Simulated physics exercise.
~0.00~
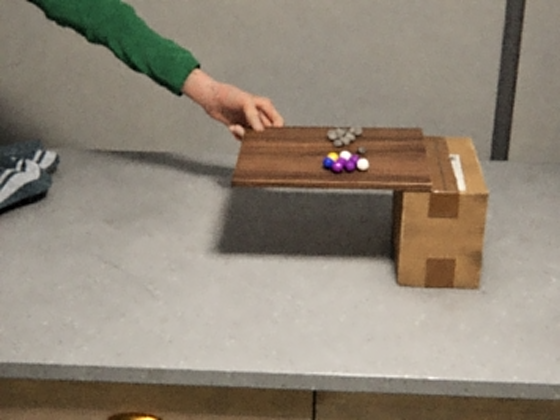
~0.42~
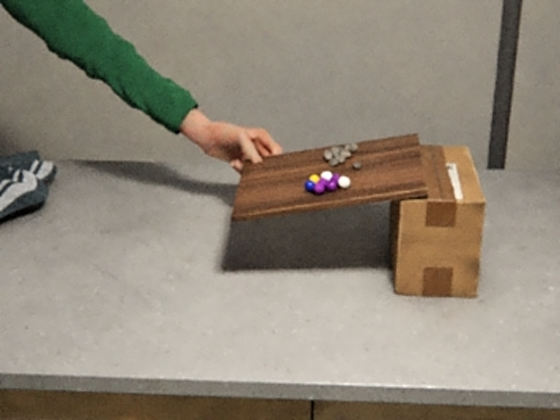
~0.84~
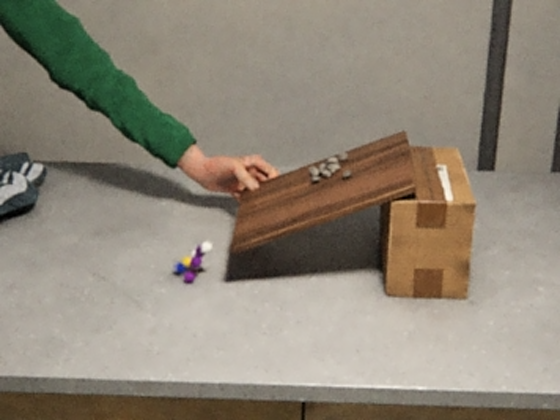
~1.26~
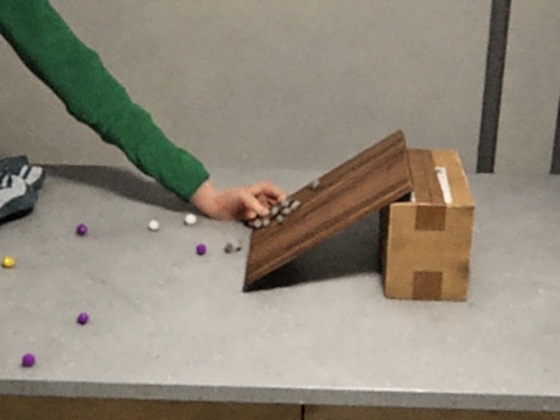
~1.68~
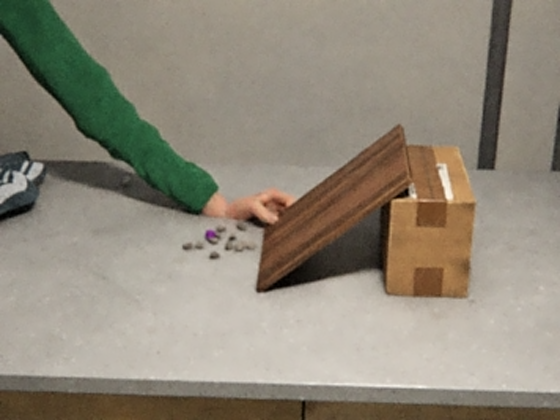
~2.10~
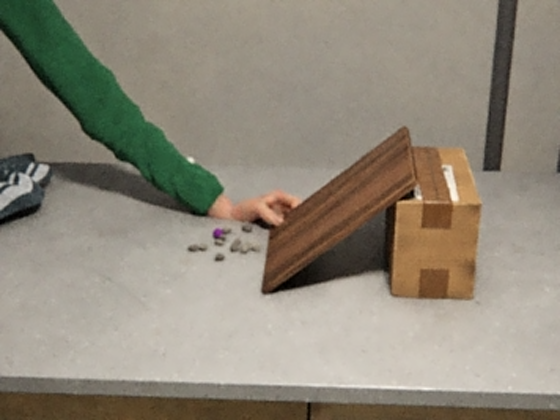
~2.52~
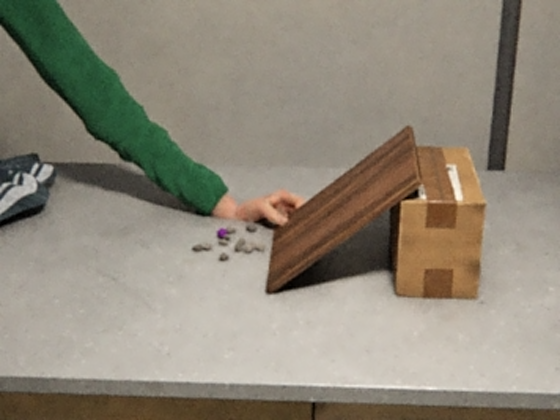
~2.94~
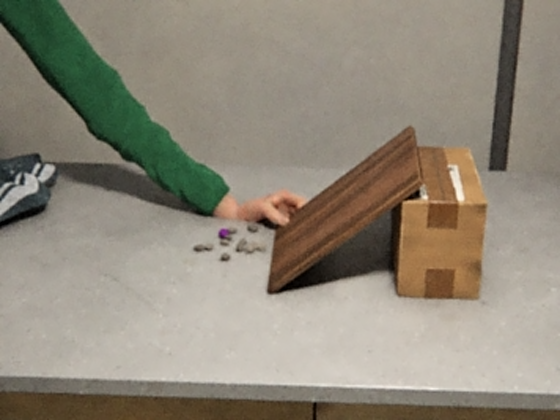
A hand in a green sleeve holds the left end of a dark wooden board above a grey counter, seen from the front and slightly above, while the other end rests on a brown cardboard box at right. A near cluster of shiny purple, white, yellow and blue balls and a far cluster of grey pebbles sit on it. As the hand lowers its end, the balls roll off first and scatter widely leftward. The pebbles then slide down as the board steepens. Finally the board leans still, with the pebbles lying close to its foot beside one purple ball.
